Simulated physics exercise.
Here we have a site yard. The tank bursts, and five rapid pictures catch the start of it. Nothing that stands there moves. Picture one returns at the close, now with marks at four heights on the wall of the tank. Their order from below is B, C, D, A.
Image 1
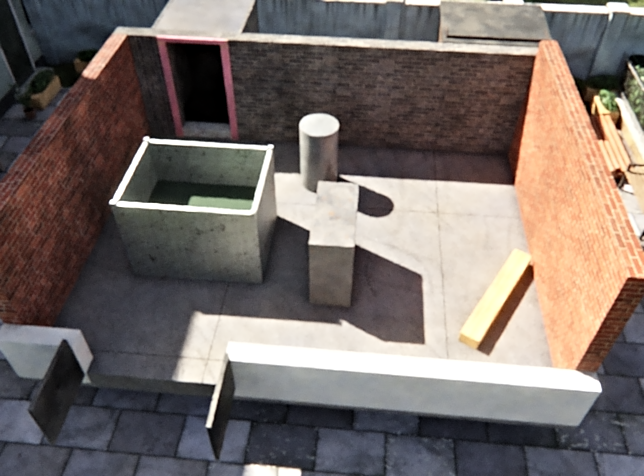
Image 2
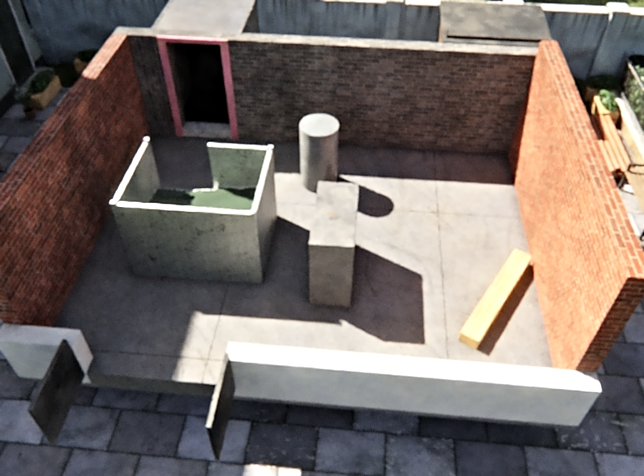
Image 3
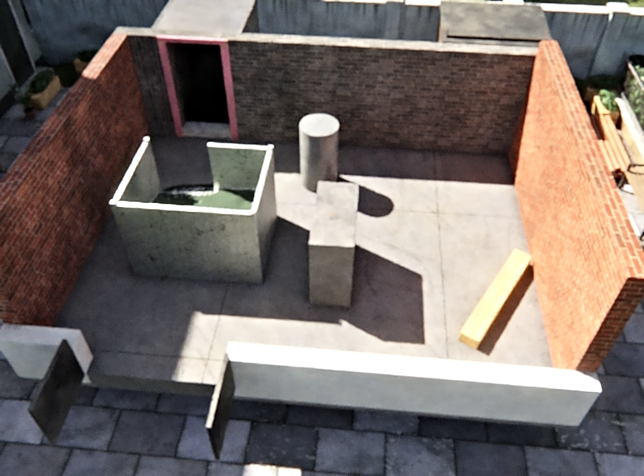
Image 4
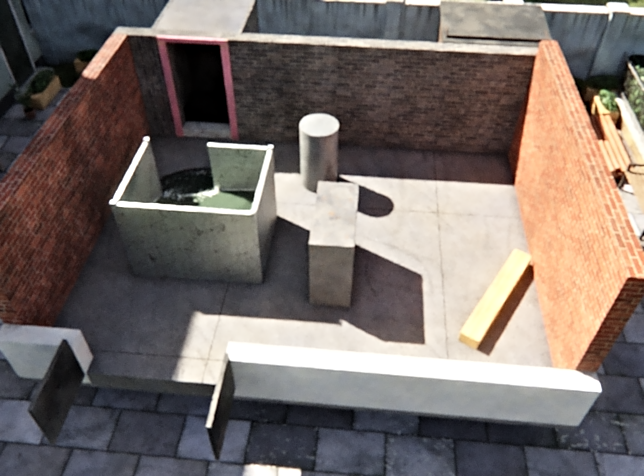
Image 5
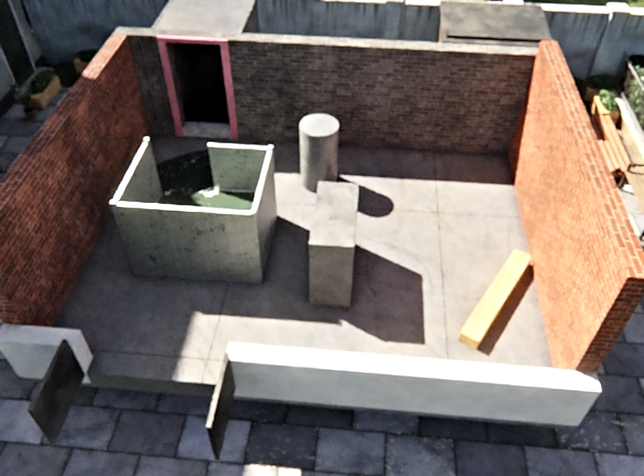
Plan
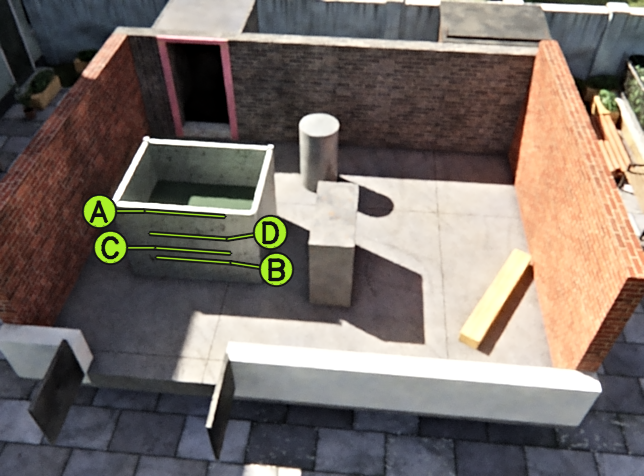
Water sits still in a grey, open-topped tank inside a brick-walled yard, then a wide gap appears in the tank's far side. A dark wet patch shows beyond the gap and gradually spreads across the ground behind the tank, while the pillar, block and yellow beam stay still.
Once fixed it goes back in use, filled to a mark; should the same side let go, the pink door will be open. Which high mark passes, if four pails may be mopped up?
Level B just does it.
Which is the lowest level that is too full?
Level C.
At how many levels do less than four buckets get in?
One.
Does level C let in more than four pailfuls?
Yes, that goes wrong.
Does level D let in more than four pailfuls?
Yes, it does.
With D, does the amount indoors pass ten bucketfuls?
Yes.
In lime, A at (183, 213); B at (193, 260); C at (191, 250); D at (188, 236); from the bottom up B, C, D, A.
Choosing A, dozens of bucketfuls pour in.
Choosing B, a bucket or two gets in.
Choosing C, about 10 bucketfuls get in.
Choosing D, dozens of bucketfuls pour in.
